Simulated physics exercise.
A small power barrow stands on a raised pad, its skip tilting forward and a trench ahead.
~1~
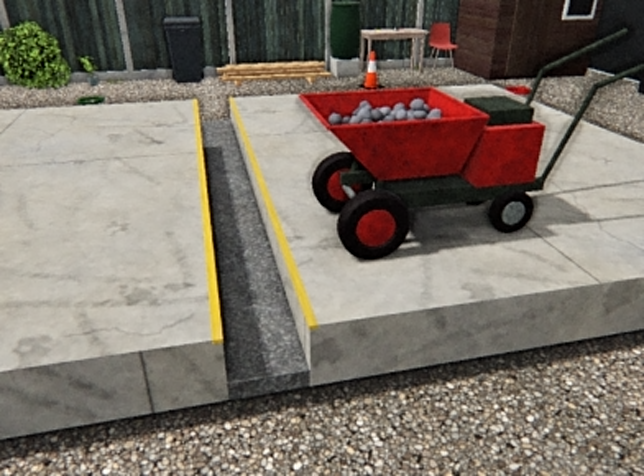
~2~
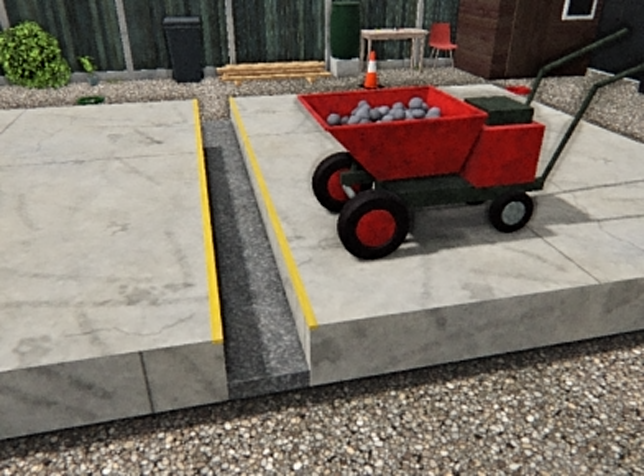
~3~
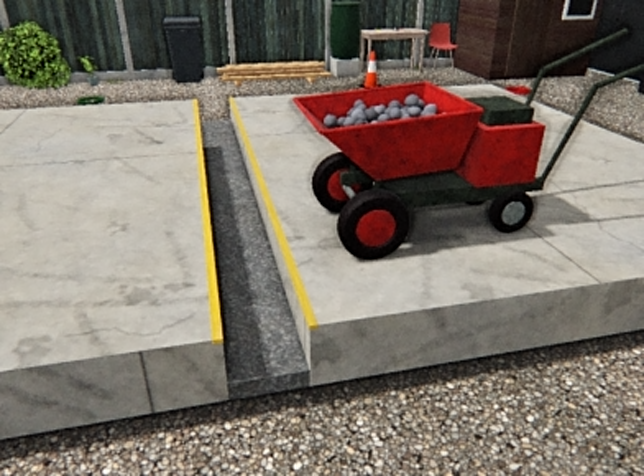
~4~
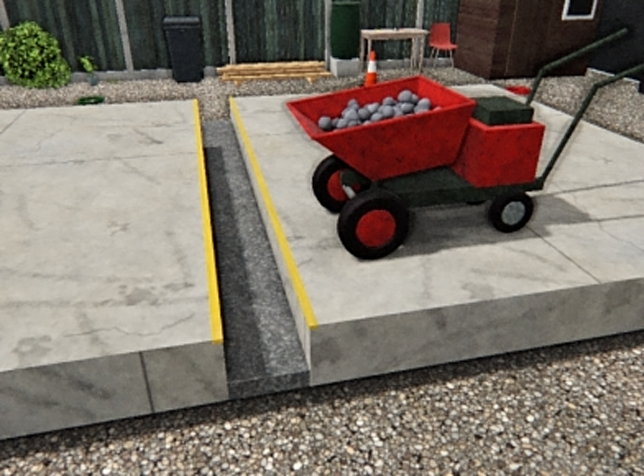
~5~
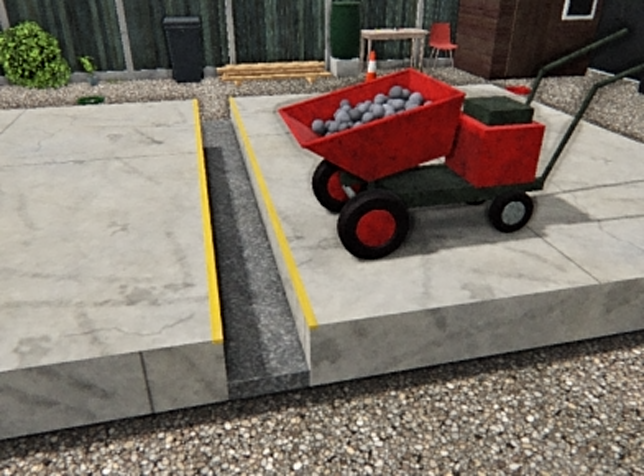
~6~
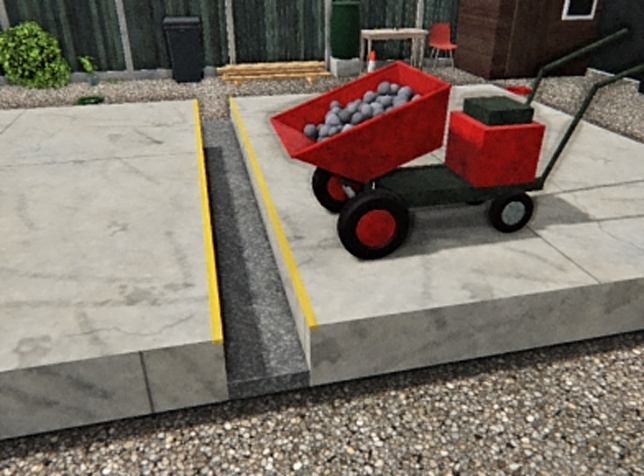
A red power barrow loaded with round grey cobbles stood still on a concrete pad beside a narrow trench, and its skip slowly tilted forward to the left, its back end rising.
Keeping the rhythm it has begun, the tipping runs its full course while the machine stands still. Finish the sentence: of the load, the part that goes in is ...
The majority.
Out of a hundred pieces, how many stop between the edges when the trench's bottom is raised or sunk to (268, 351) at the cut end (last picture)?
Something like 50 %.
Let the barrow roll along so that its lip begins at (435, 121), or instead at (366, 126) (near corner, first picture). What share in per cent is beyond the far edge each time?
Around 0 and 0 per cent respectively.
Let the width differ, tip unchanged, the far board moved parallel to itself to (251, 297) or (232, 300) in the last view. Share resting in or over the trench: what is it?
About 10 and 70 per cent.
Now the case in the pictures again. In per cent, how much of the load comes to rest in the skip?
Roughly 0 per cent of the load.
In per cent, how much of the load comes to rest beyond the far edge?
Share of load: Near 10 %.
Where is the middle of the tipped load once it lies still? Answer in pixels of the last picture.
About pixel (242, 271).
Soon after the last picture, skip tipped steeply; all in the skip.
A little later, skip tipped right over; about half in the skip; about half in or heaped over the trench; a stray few beyond it.
Later still, skip tipped right over; a stray few in the skip; nearly all in or heaped over the trench; a small part beyond it.
At rest, skip tipped right over; a stray few in the skip; nearly all in or heaped over the trench; a small part beyond it.
